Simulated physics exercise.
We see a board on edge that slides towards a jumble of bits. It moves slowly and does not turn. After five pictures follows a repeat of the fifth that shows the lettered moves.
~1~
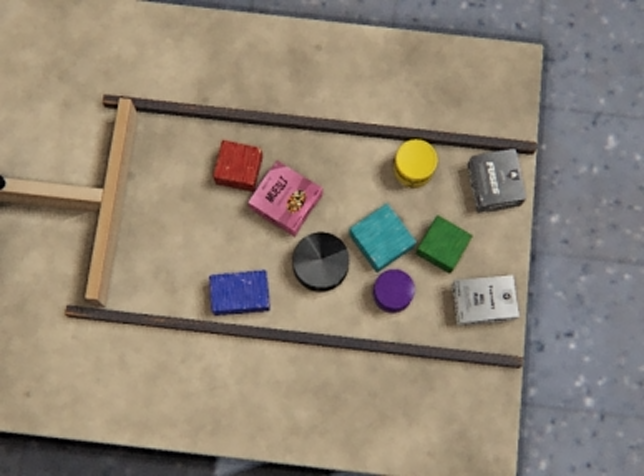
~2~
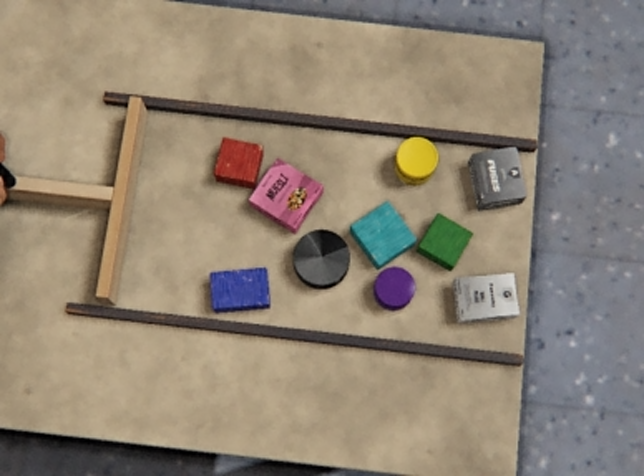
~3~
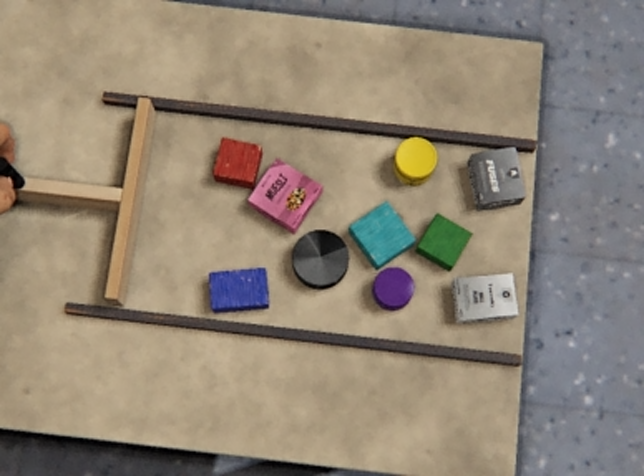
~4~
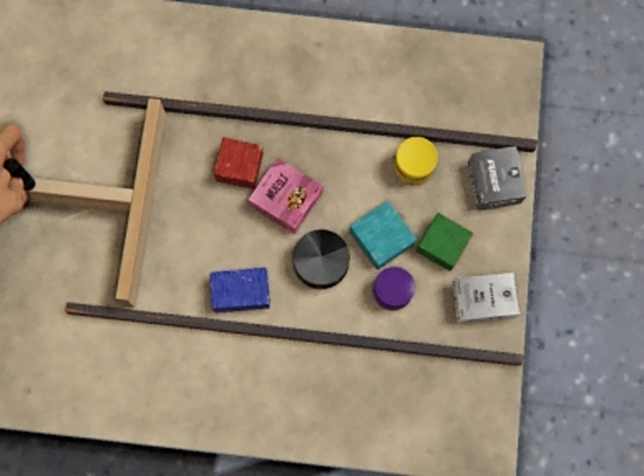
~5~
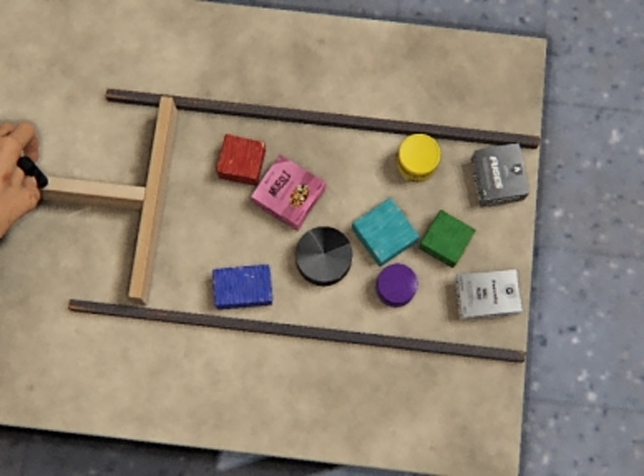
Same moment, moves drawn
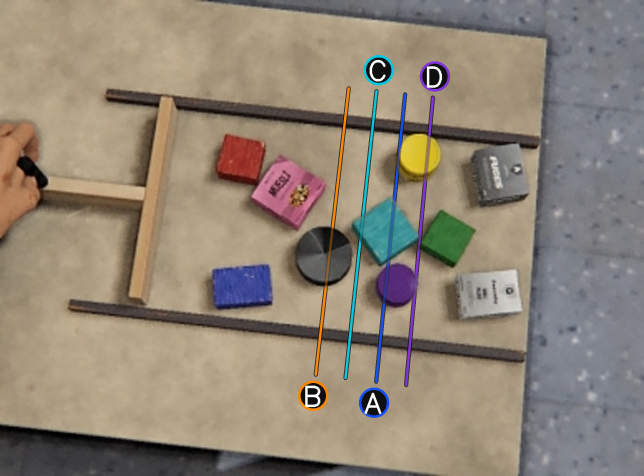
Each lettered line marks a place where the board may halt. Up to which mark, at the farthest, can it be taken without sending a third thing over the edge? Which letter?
D.
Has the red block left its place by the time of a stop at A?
By then, yes.
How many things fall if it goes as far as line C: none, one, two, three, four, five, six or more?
By then, none.
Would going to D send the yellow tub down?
By then, no.
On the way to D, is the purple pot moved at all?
Yes.
On the marked copy, A at (391, 233); B at (333, 226); C at (362, 230); D at (420, 236).
Taking D. A third of the way, board (247, 205); blue block (273, 293); red block (283, 154).
Two thirds of the way, board (344, 216); green block (481, 245); turquoise block (428, 241).
When it is over, board (419, 225); green block over the edge; white box over the edge; two fallen.
As for the rest, A is within the limit but short; B is within the limit but short; C is within the limit but short.
